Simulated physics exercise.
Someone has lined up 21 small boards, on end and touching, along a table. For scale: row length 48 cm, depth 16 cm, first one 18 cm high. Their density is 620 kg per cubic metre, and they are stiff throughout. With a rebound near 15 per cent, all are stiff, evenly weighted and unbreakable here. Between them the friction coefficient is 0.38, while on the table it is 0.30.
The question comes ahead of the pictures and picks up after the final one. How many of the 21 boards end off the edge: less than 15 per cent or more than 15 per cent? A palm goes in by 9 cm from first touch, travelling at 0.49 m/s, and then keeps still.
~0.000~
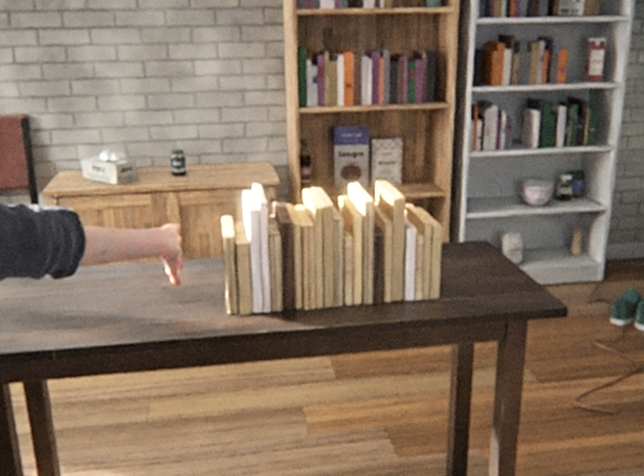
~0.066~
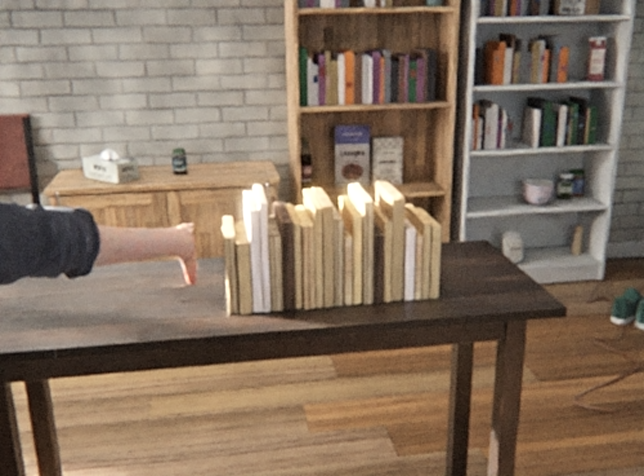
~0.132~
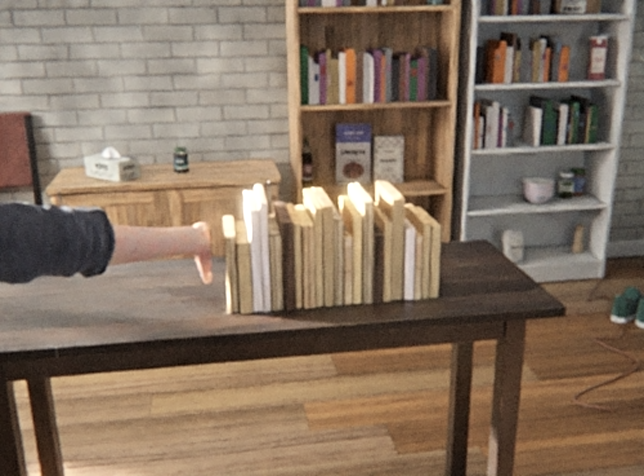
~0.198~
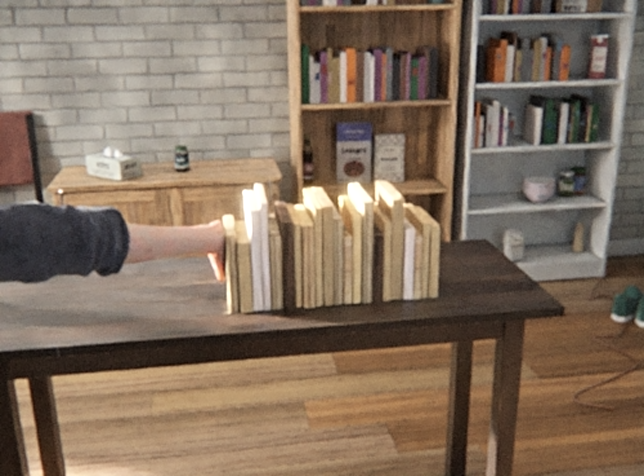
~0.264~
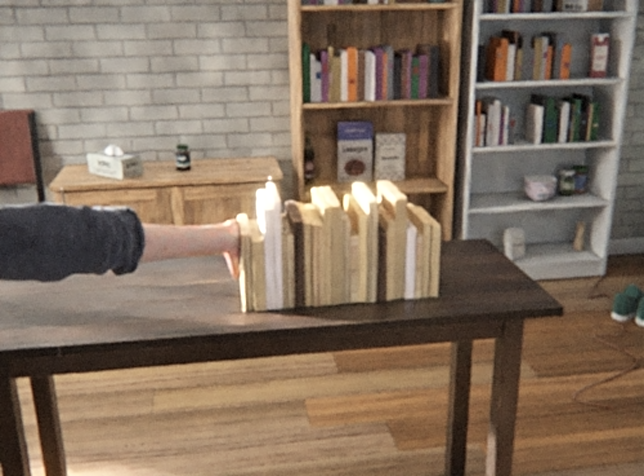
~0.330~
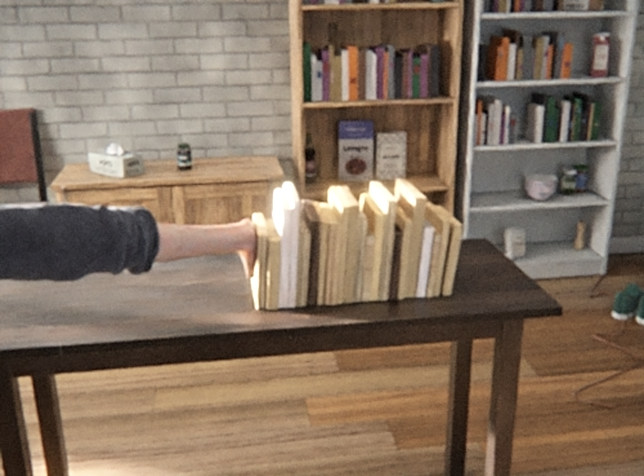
Fewer than 15 in 100.
After 0.39 s, none of the 21 boards off the edge, 21 disturbed.
In the end (1.2 s), none of the 21 boards off the edge, 21 disturbed. That is 0 per cent.
